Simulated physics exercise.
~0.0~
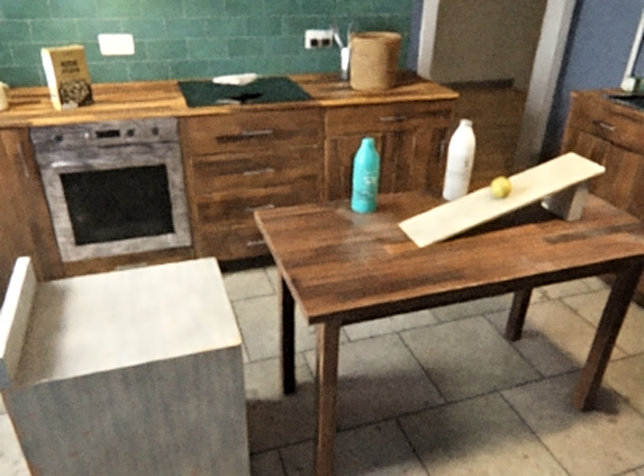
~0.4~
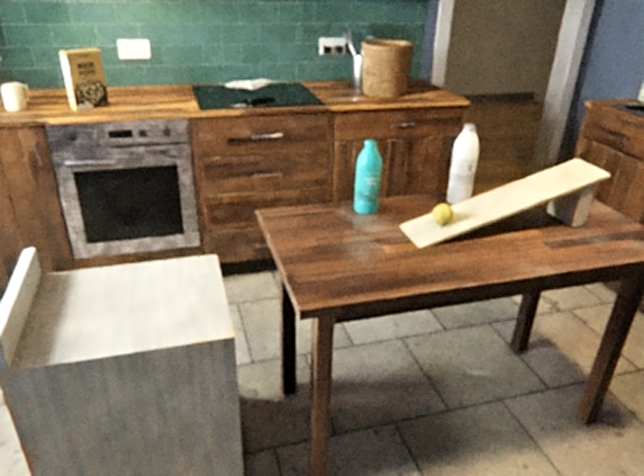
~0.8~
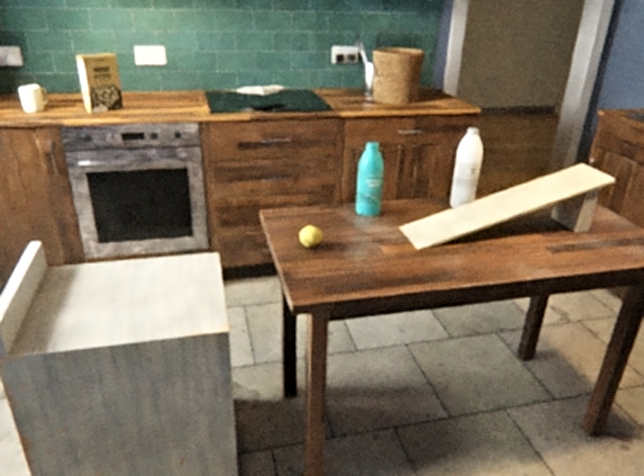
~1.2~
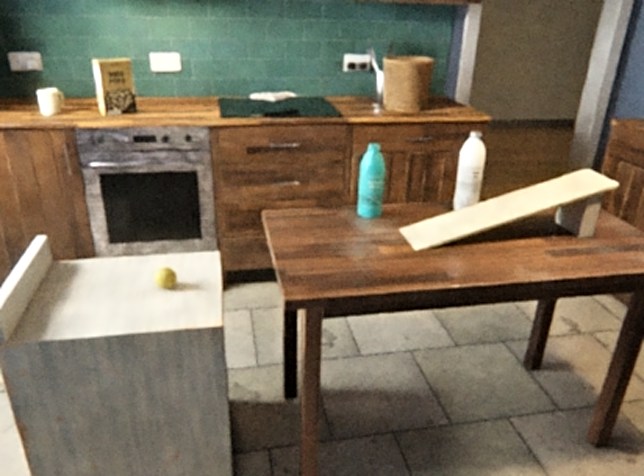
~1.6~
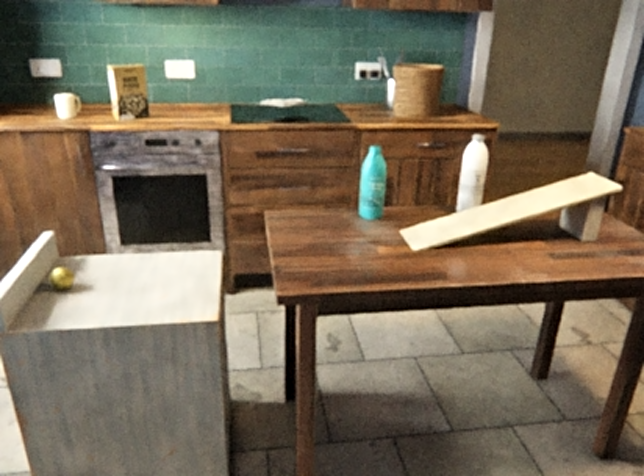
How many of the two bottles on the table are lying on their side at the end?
None of them are; the white bottle and the turquoise bottle both still stand upright.
To begin with, a yellow ball sits partway up a pale ramp on a wooden kitchen table, with a turquoise bottle and a white bottle standing behind it. The ball rolls down the ramp to the left, passing in front of the bottles. It leaves the ramp and travels across the tabletop toward the table's left edge. It then clears the gap and is over the lower, pale top on the other side. At the end, the ball is at the far left of that top, beside the raised batten, while both bottles still stand on the table.
